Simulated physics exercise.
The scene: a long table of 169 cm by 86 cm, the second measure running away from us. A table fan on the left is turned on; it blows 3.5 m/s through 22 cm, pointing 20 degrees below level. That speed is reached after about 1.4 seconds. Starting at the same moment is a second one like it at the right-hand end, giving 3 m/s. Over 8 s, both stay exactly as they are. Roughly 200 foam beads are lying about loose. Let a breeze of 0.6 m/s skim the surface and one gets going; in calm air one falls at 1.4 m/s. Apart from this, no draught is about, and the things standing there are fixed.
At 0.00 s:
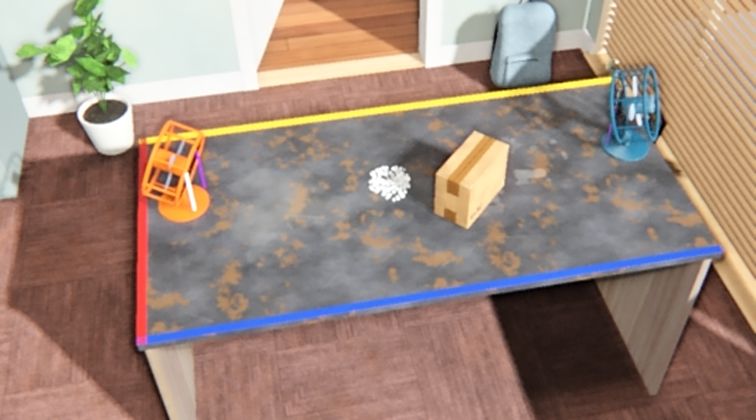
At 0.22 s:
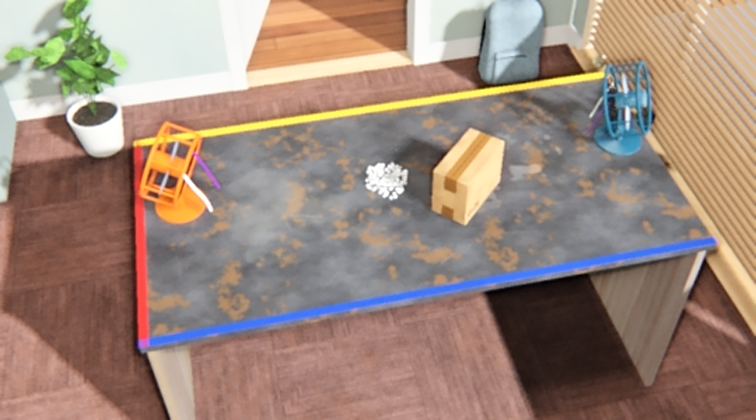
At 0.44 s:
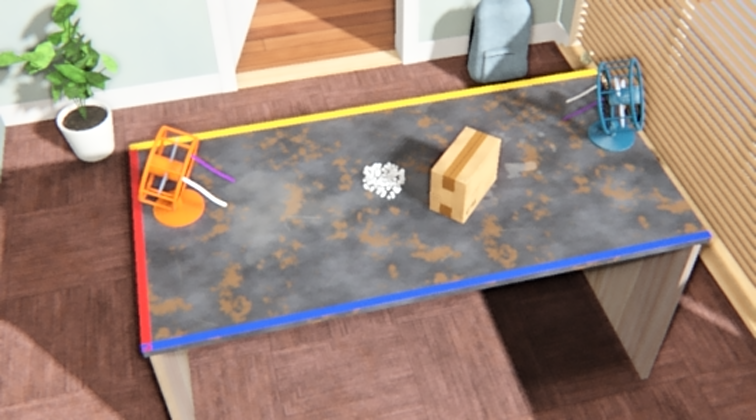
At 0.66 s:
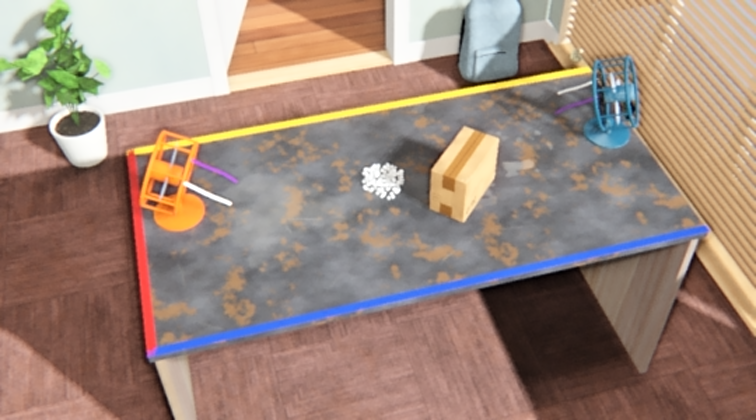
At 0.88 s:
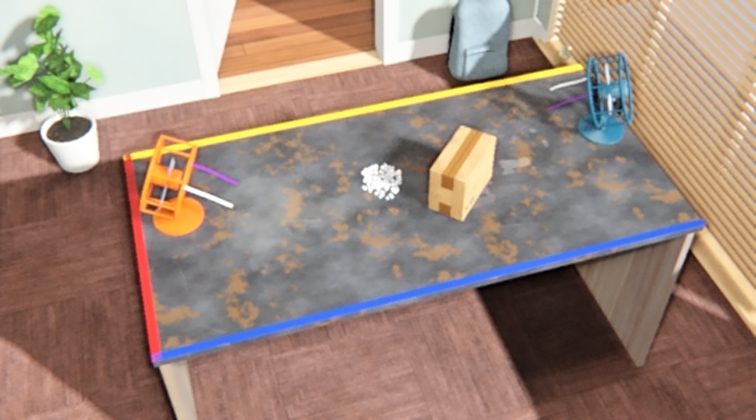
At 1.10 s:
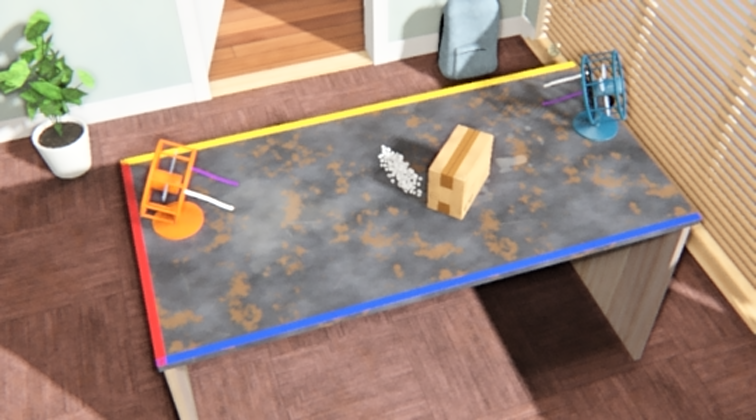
On a long table, streamers lift from two fans, then white beads shift right toward a box.
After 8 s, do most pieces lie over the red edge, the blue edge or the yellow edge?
Most are over the yellow edge.
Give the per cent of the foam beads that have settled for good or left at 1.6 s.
1 %.
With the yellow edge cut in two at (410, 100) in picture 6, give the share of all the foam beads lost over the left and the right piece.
Roughly 70 % cross the left stretch, and around 0 % the right stretch.
After 1.6 s, 81 % are still on the top, 0 % are over the blue edge, 16 % over the yellow edge and 0 % over the red edge; the middle of those left on the top is near (420, 123).
After 2.6 s, 21 % are still on the top, 8 % are over the blue edge, 72 % over the yellow edge and 0 % over the red edge; the middle of those left on the top is near (481, 170).
After 4.4 s, 3 % are still on the top, 26 % are over the blue edge, 72 % over the yellow edge and 0 % over the red edge.
After 8.0 s, at the end, 26 % are over the blue edge, 72 % over the yellow edge and 0 % over the red edge.
